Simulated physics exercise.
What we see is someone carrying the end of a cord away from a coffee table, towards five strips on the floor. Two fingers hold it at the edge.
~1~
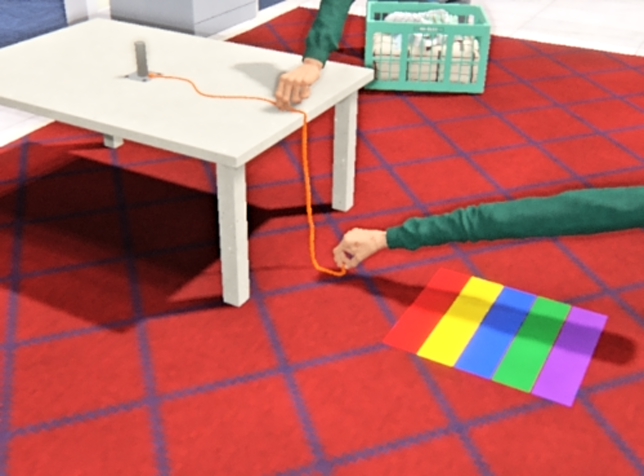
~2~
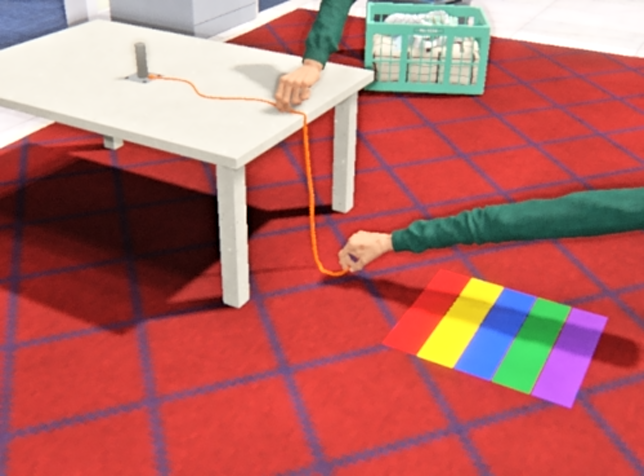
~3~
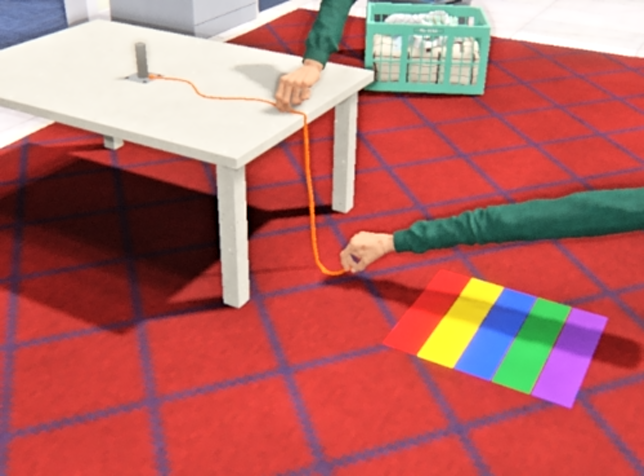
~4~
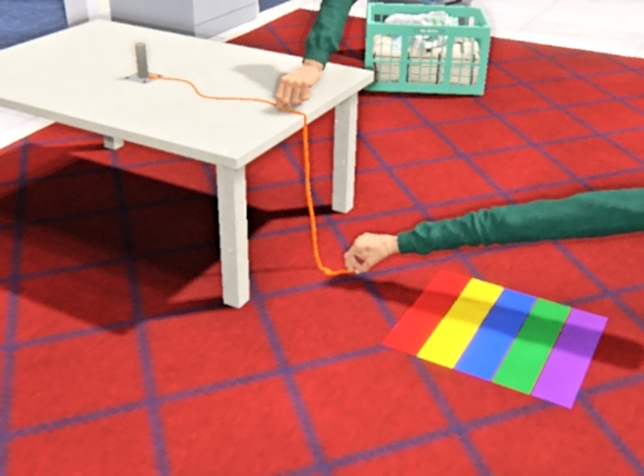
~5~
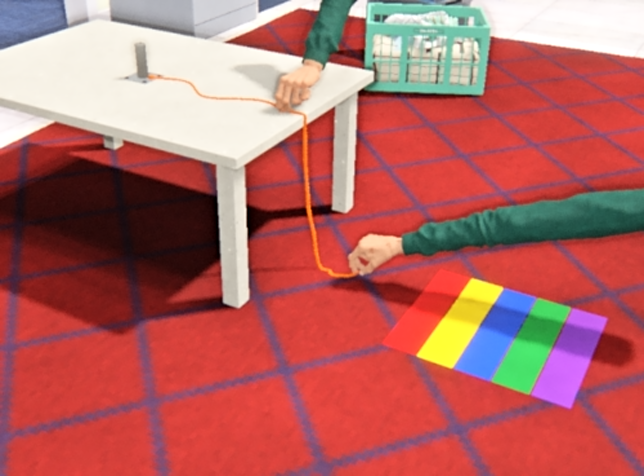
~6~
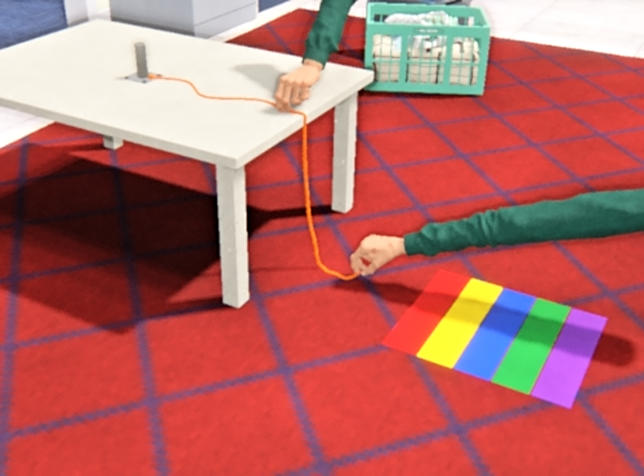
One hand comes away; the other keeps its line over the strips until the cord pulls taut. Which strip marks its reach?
It halts on the yellow strip.
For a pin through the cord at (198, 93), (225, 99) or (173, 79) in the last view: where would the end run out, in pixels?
In that order: (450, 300), (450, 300) and (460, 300).
Soon after, end near (399, 283); short of the strips.
Then, end near (441, 296); over red.
At full stretch, end near (465, 304); over yellow. Over yellow.
